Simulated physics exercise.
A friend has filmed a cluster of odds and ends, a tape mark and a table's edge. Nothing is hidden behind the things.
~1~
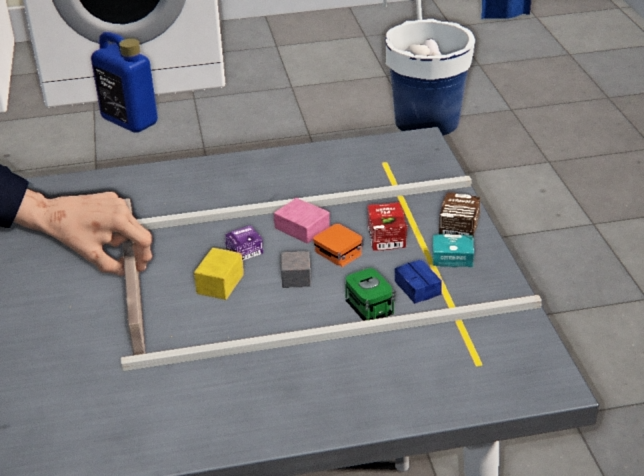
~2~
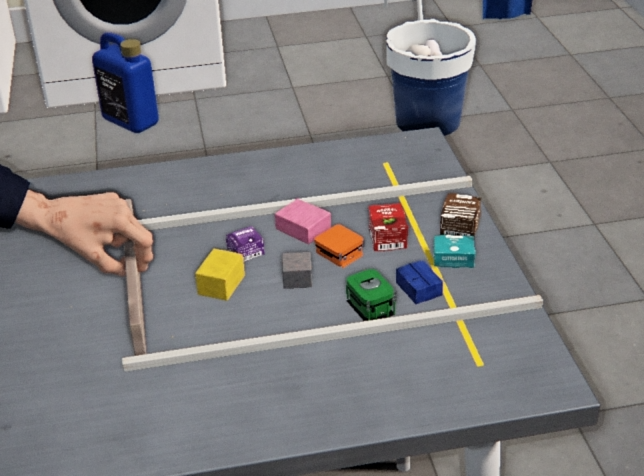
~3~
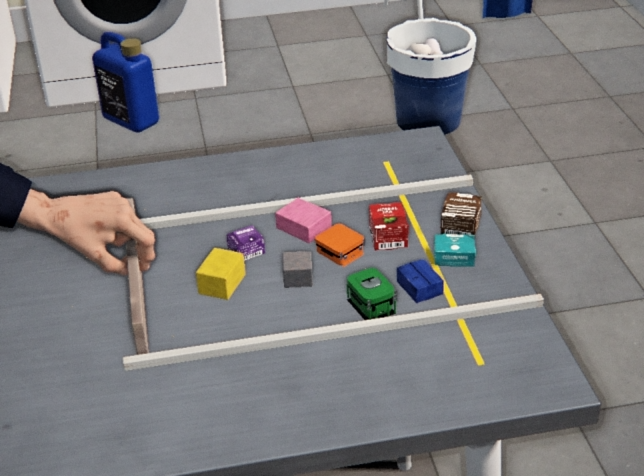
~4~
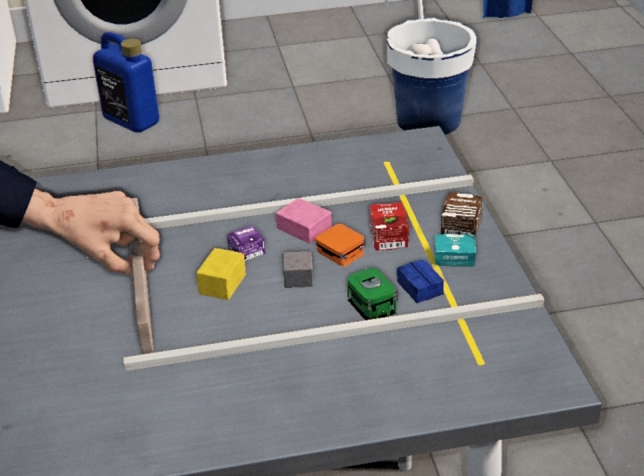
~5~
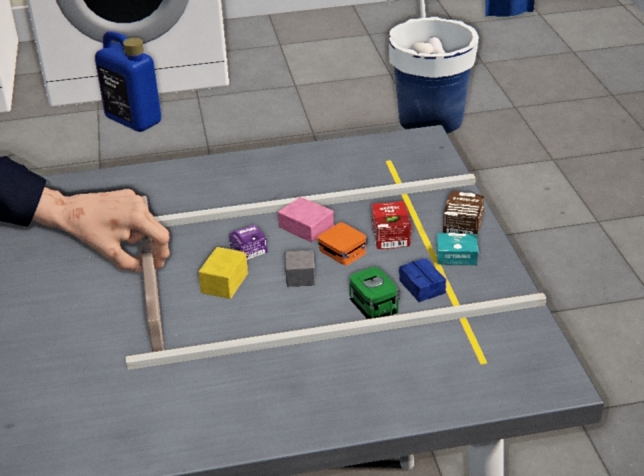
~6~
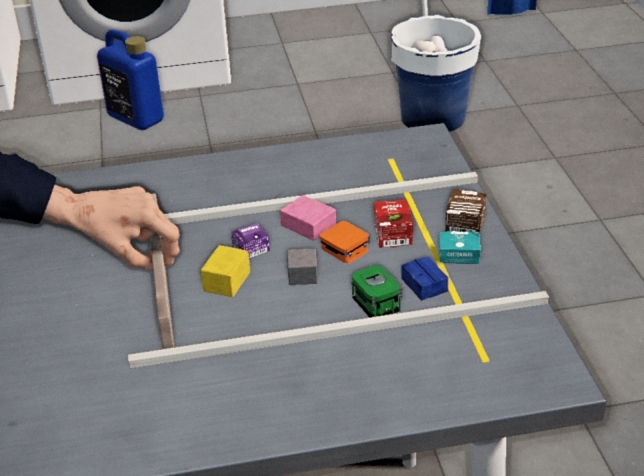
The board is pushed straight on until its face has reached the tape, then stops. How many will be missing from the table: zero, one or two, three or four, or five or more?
Here the number that fall off is one or two.
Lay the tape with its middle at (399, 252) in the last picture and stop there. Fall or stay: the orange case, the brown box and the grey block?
The orange case holds on; the brown box tumbles off; the grey block survives.
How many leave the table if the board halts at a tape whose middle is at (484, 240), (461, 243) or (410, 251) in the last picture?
Try by try, 6, 3 and 1.
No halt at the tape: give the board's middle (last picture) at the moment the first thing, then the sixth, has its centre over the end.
Near (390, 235) and (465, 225).
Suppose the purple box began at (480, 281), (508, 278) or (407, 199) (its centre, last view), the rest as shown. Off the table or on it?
The purple box is kept; is kept; holds on.
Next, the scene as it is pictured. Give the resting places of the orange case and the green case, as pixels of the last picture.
About (470, 217), and the other about (470, 280).
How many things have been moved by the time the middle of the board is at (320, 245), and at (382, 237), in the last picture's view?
At the one place 6, at the other 10.
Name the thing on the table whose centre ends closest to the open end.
The turquoise box.
Early on, none off yet; brown box at rest near (466, 213); turquoise box at rest near (459, 247); blue box at rest near (425, 278).
A while later, none off yet; brown box travelled about its own width near (498, 205); turquoise box travelled a little near (476, 243); blue box travelled about its own width near (455, 273).
Finally, the number that fall off is one or two; lost, red box and brown box.
